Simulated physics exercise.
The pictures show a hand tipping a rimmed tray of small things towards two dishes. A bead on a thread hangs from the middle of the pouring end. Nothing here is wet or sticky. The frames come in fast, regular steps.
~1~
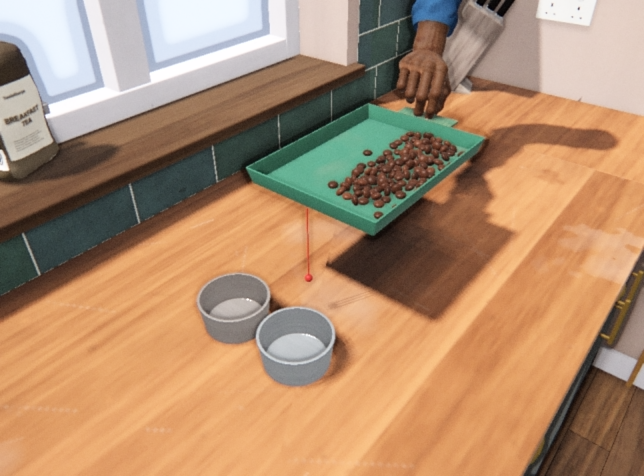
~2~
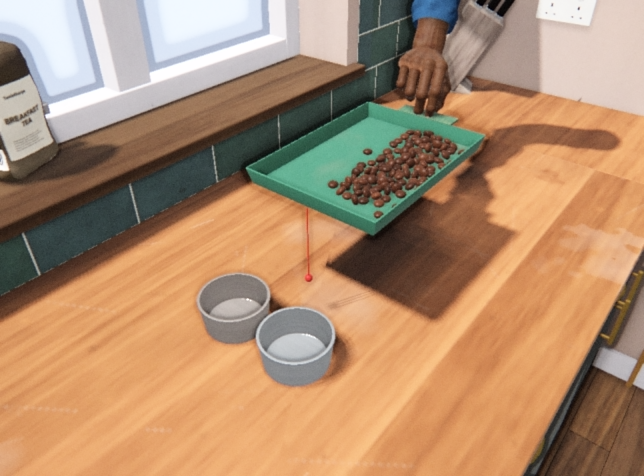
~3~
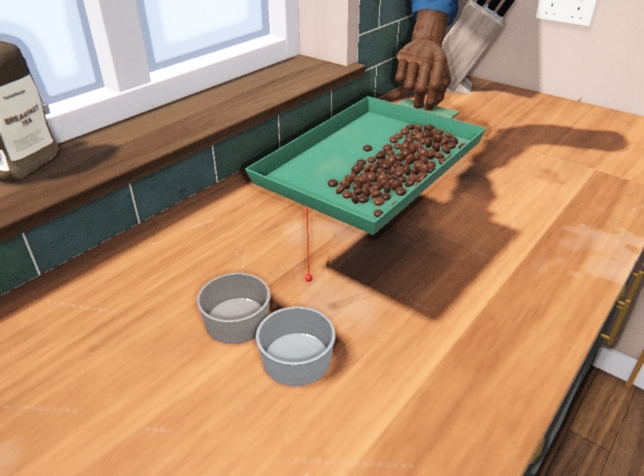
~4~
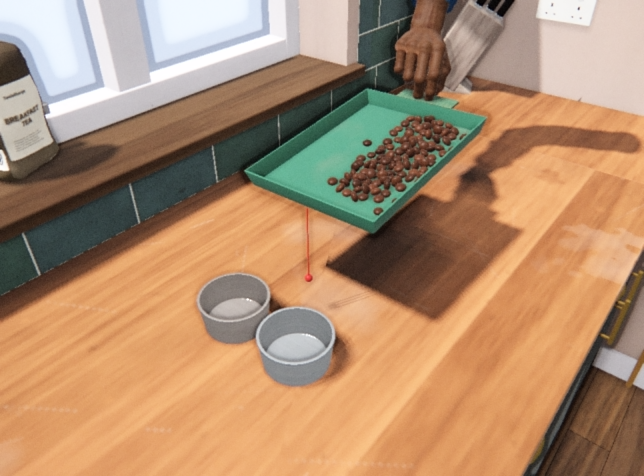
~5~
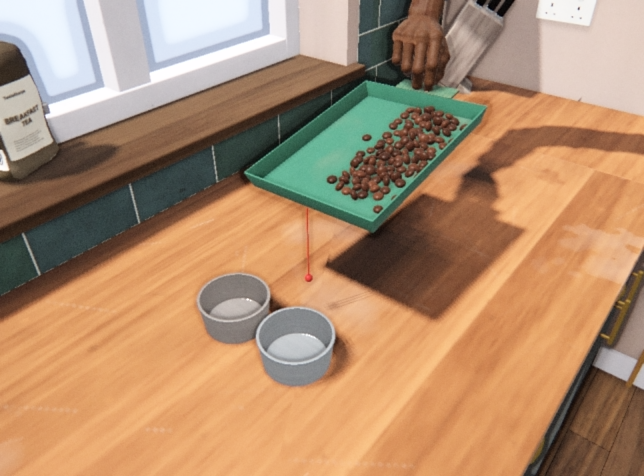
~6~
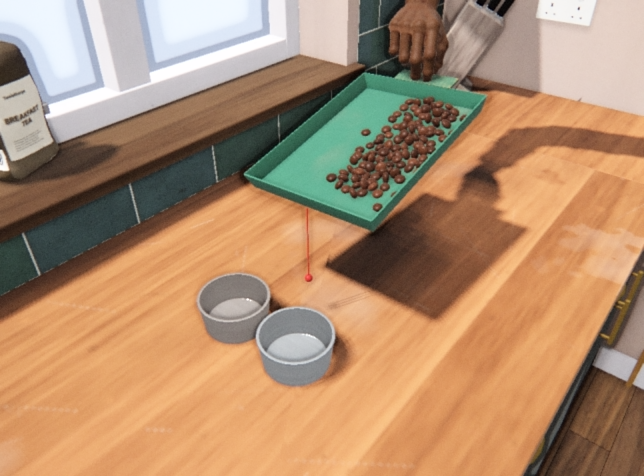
A hand slowly tilts a green tray of brown chocolate drops slightly above two grey dishes.
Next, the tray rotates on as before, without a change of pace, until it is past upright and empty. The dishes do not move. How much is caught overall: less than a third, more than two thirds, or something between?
In the dishes lies from one third to two thirds of it.
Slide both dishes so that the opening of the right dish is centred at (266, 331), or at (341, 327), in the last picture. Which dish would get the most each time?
At the first place the right-hand dish, at the second the left-hand dish.
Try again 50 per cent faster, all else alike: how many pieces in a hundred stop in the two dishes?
Near 50 %.
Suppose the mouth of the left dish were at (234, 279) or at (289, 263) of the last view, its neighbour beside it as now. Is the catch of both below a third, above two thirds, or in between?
At the first place over two thirds, at the second below one third.
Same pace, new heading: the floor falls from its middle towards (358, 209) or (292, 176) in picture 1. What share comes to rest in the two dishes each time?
The first gives 10 %, the second 10 %.
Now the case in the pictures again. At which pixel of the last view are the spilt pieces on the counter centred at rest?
Around (263, 291).
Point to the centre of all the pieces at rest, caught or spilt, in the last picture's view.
Close to (251, 310).
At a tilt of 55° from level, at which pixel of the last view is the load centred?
Around (306, 182).
Shortly afterwards, tray tipped steeply; the whole lot on the tray.
Next, tray tipped right over; near two thirds on the tray; only a few in the right dish; a little in the left dish; a little outside both; only a few in the air.
Some moments later, tray tipped past a quarter turn; near a quarter in the right dish; near a quarter in the left dish; near half outside both.
In the end, tray tipped past a quarter turn; near a quarter in the right dish; near a quarter in the left dish; near half outside both.
